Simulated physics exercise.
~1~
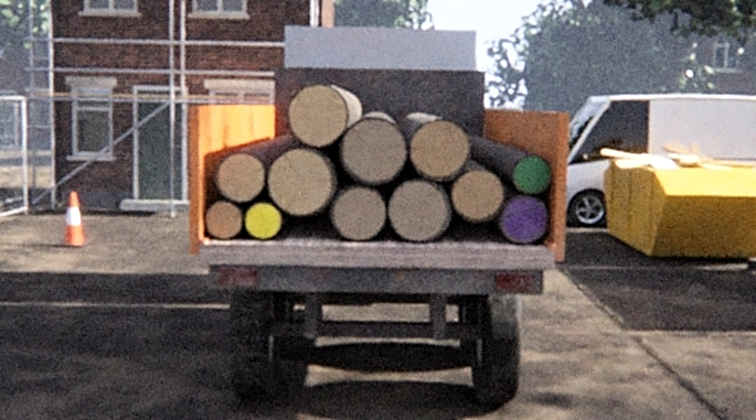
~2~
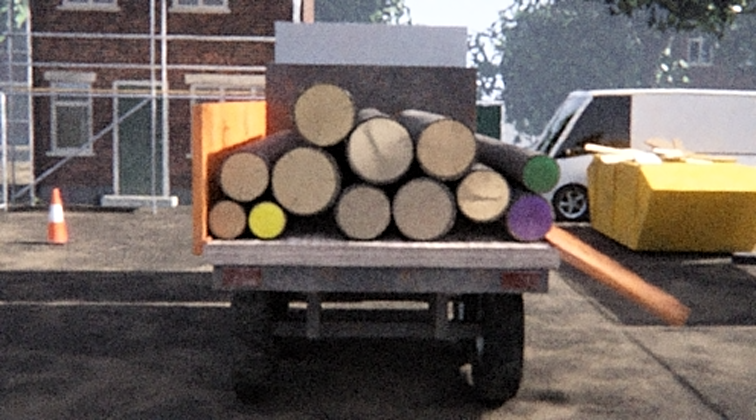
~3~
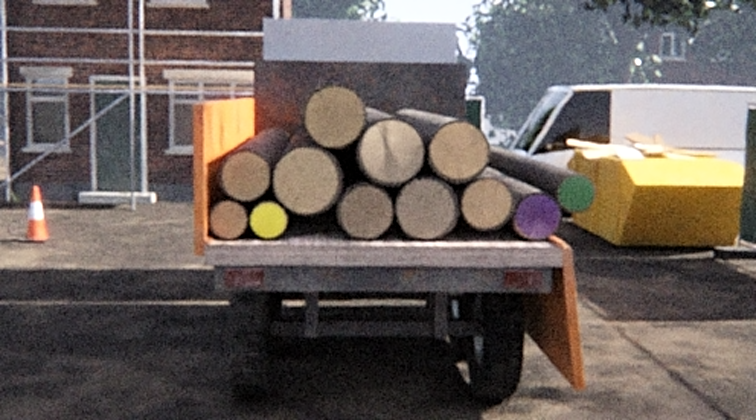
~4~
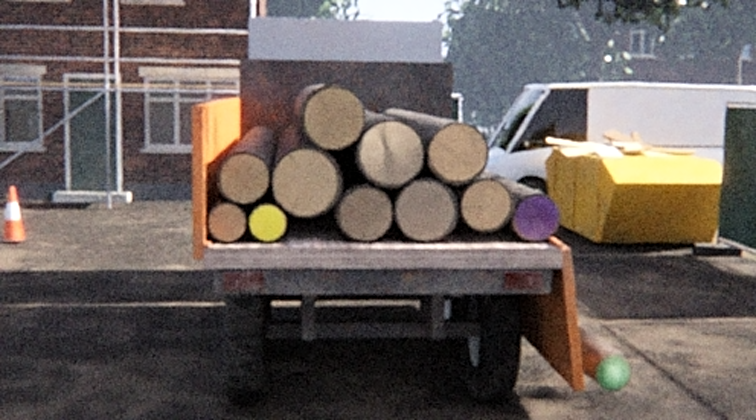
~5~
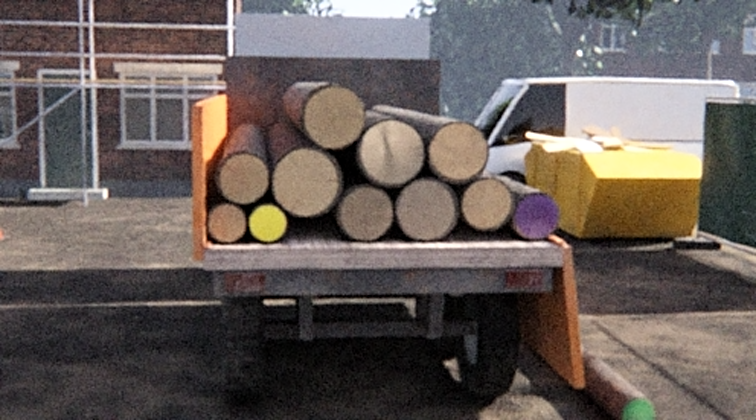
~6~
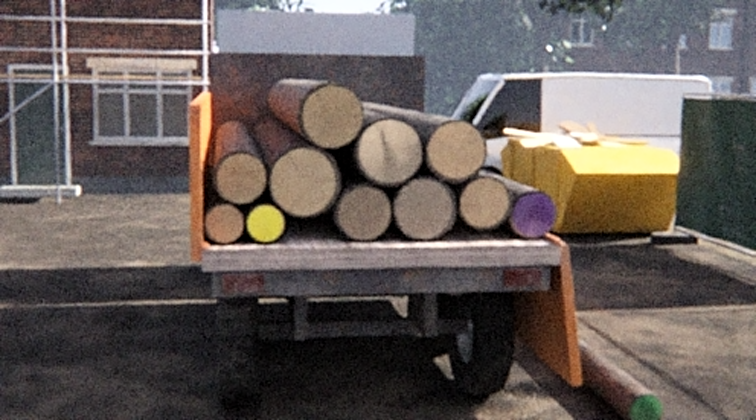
At the start, a flatbed lorry seen from behind carries a stack of logs between two orange side boards, with brick houses, a white van and a yellow skip beyond. The right-hand board swings outward and down until it hangs beside the deck. The green-ended log slides out to the right, drops over the edge and comes down by the hanging board. It shifts a little farther right and lies on the ground. The rest of the stack stays aboard, with the purple-ended log near the open right edge and the yellow-ended one still low on the left.
